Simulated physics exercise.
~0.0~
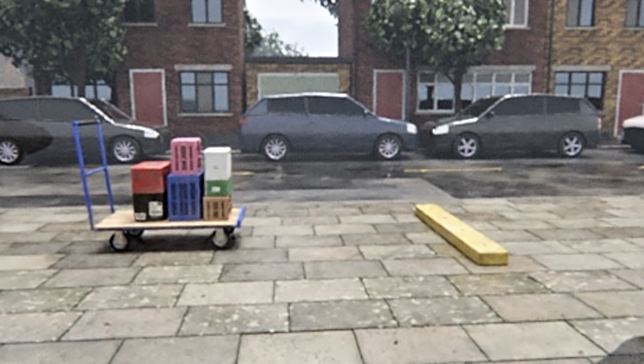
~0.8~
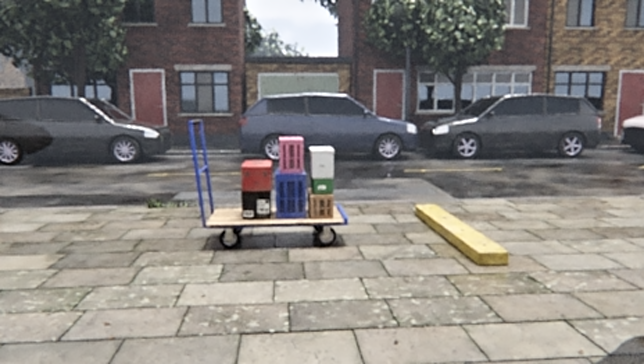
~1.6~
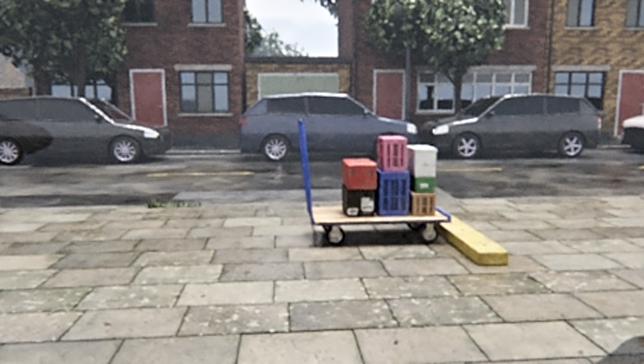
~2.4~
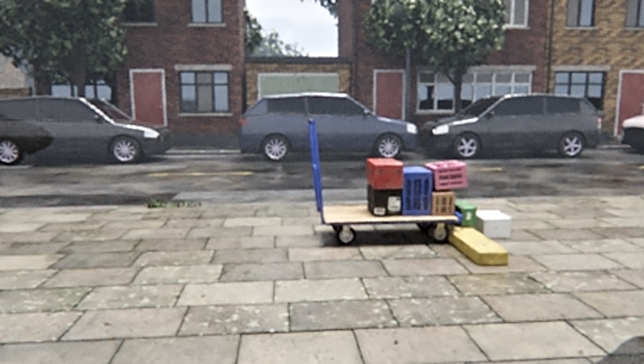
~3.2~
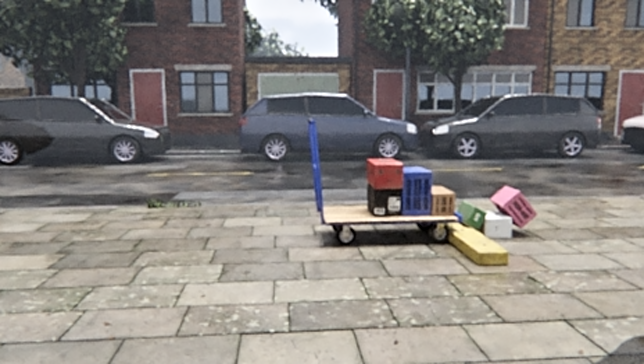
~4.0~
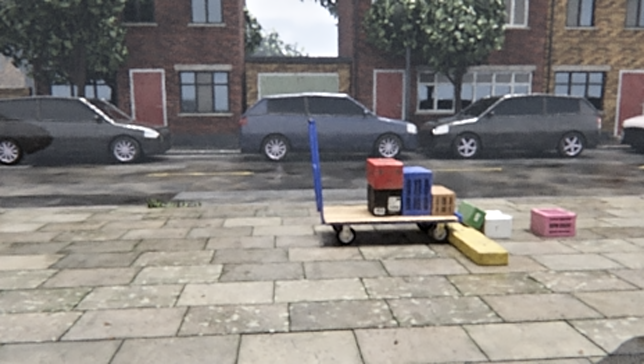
A flatbed trolley stacked with coloured crates and boxes rolled right along the paving and stopped abruptly at a yellow kerb, throwing the pink, white and green ones off the front onto the ground while the red, black, blue and brown ones stayed aboard.
